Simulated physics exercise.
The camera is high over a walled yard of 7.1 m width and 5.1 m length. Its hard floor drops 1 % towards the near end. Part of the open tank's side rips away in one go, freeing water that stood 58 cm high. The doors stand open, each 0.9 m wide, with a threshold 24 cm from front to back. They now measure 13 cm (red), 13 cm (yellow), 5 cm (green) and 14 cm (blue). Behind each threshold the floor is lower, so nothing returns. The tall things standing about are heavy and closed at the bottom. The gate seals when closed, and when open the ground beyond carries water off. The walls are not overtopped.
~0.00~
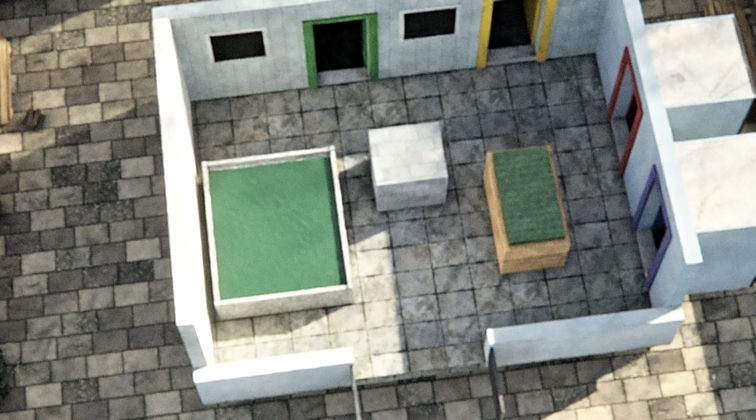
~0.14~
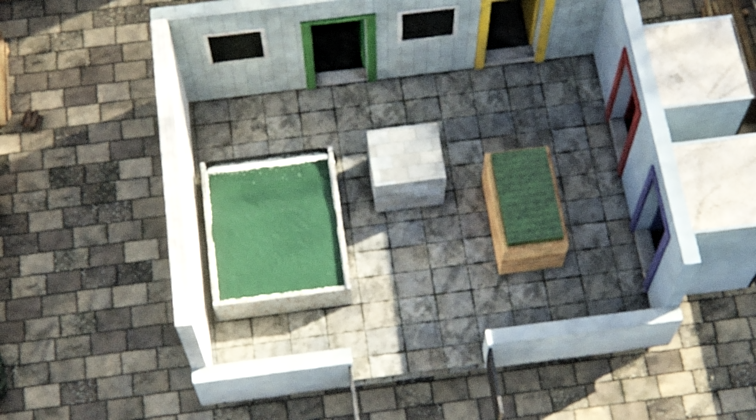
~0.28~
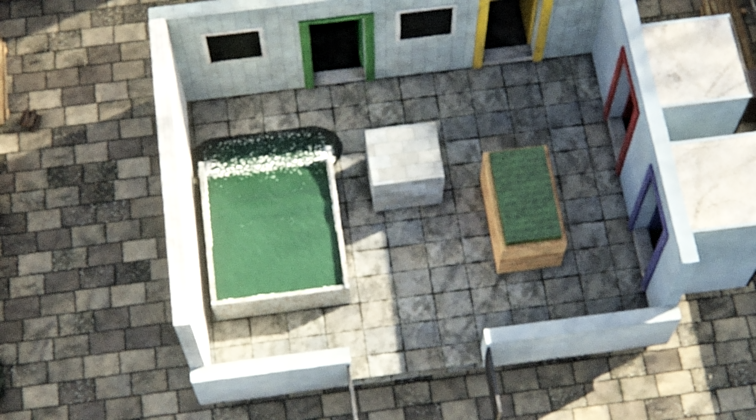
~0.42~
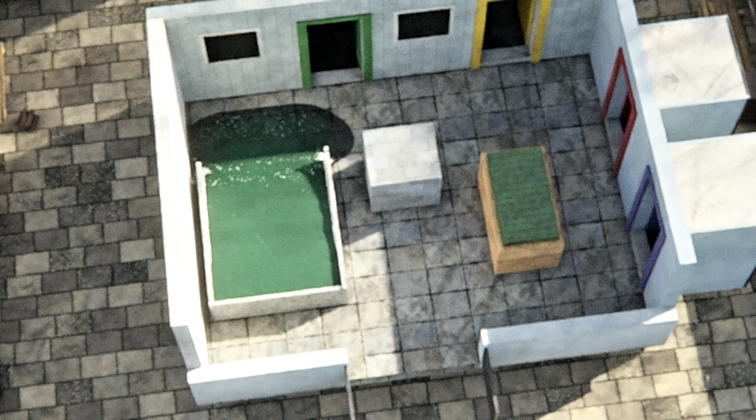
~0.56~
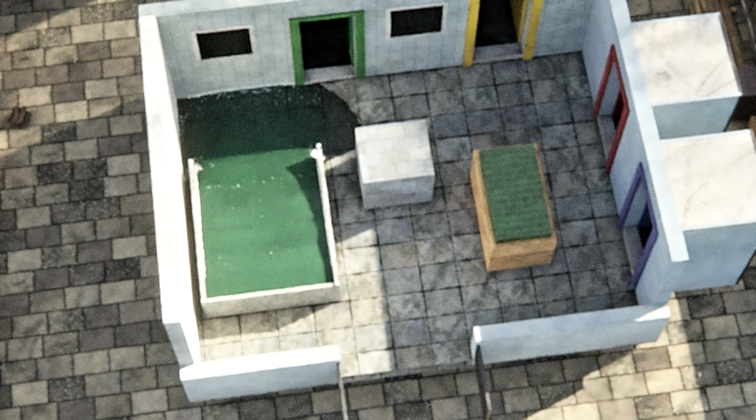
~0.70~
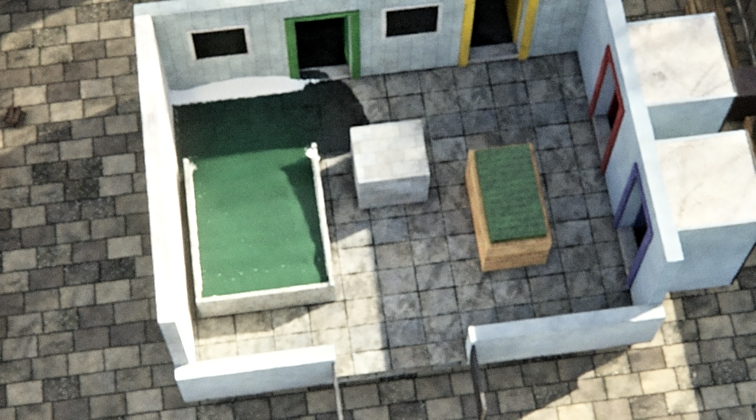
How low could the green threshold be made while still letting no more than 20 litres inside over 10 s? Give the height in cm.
Some 22 cm above the ground.
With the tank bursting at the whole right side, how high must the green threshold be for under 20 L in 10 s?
Then roughly 15 cm.
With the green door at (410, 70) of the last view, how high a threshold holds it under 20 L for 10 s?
Roughly 6.0 cm.
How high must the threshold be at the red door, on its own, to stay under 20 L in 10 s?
About 16 cm at red.
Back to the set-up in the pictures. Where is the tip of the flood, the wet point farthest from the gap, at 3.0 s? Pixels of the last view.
At about (574, 53).
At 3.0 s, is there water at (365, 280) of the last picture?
It is not reached.
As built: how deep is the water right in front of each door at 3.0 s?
Depths in cm: Red 0, yellow 5, green 17, blue 0.
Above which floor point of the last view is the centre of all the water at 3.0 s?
At about (281, 162).
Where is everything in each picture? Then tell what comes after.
Still water, 58 cm deep, in the open tank at (276, 226); the green door at (342, 53) is dry, in the first frame.
The gap is on the far side, the front 0.3 m out at a hidden place; the back of the open tank holds 58 cm, in the second frame.
The front is at (209, 145), 0.7 m from the gap on the far side; 1.5 m2 of floor is wet, 58 cm left at the back, in the third frame.
Water pours out on the far side and has run 1.2 m, to (211, 119); about 9 cm deep outside, 58 cm at the back, in the fourth frame.
The gap is on the far side, the front 1.6 m out at (188, 100); the back of the open tank holds 58 cm, in the fifth frame.
The gap is on the far side, the front 1.8 m out at (310, 71); the back of the open tank holds 58 cm; water is at the green door at (324, 50), in the sixth frame.
After 1.4 s water covers 20 % of the floor, deepest (46 cm) near (184, 108); 19 cm at the green door, 34 litres in over its 5 cm threshold.
After 3.0 s water covers 45 % of the floor, deepest (32 cm) near (176, 138); 17 cm at the green door, 166 litres in over its 5 cm threshold.
After 10.0 s water covers 95 % of the floor, deepest (14 cm) near (634, 323); 8 cm at the green door, 295 litres in over its 5 cm threshold.
At the green door as built, the water arrived by 0.7 s and peaked near 21 cm at 2.2 s.
Run again over the same 10 s with other heights there, 32 litres in over 20 cm, 3 litres over 27.5 cm. The limit of 20 litres is kept from about 22 cm up.
